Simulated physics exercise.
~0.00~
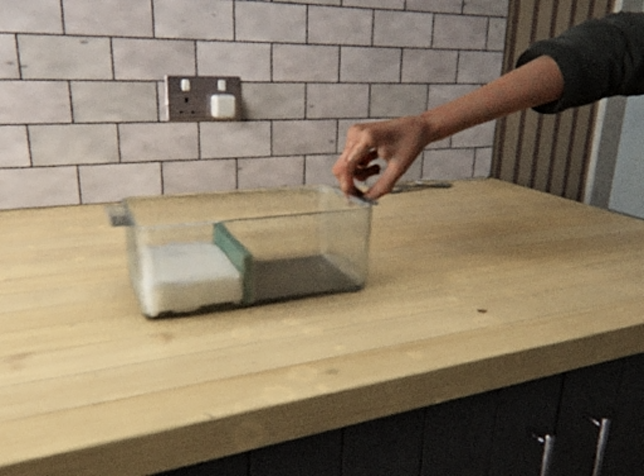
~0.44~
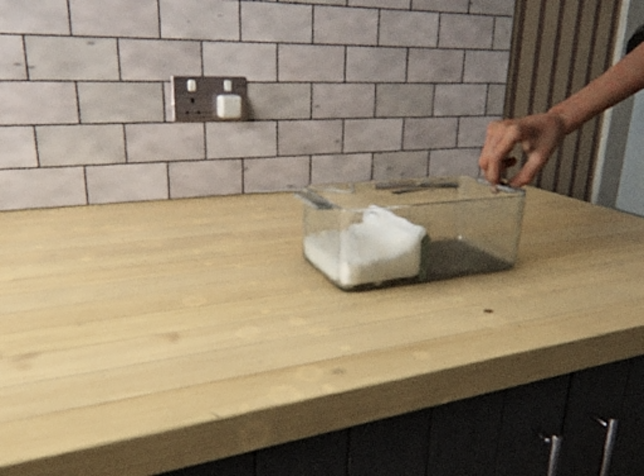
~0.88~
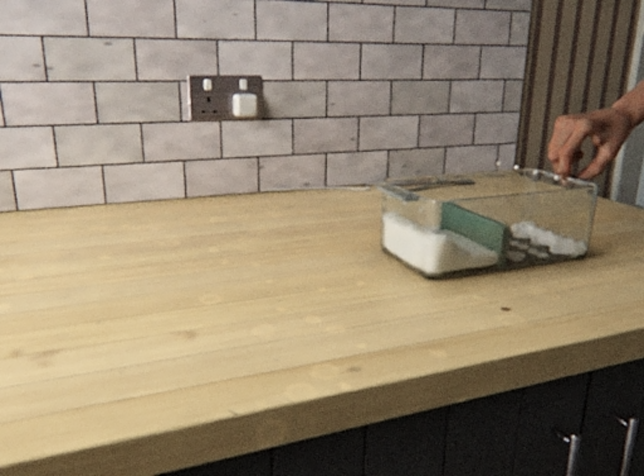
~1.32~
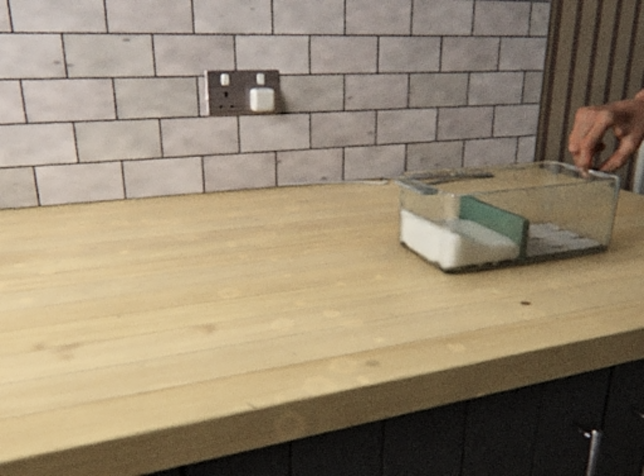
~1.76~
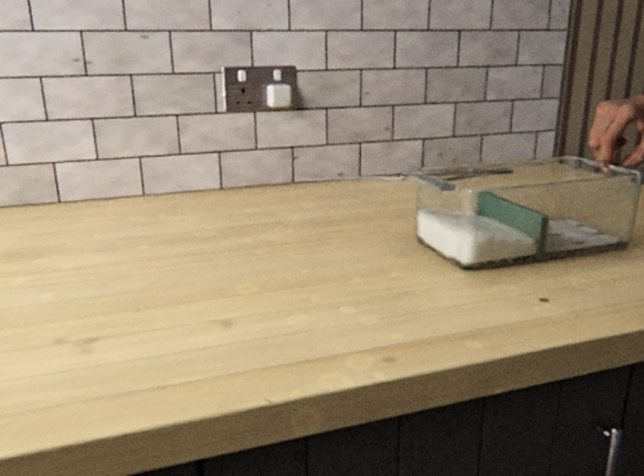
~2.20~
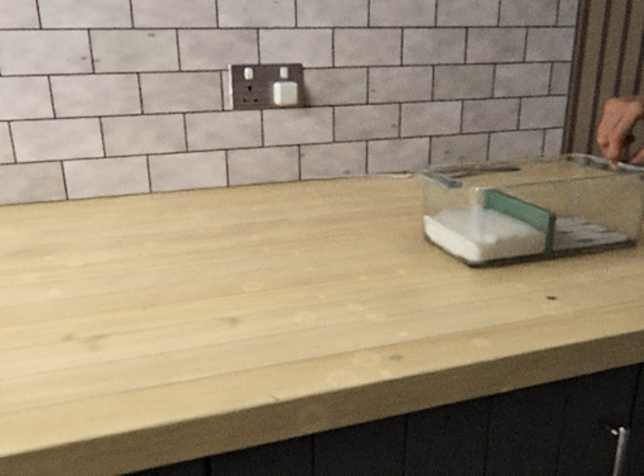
A clear tub with a green divider, holding white liquid on its left side, slides right along a wooden counter, pulled by a hand; the liquid sloshes and some crosses into the right part, and the tub stops with most still on the left.
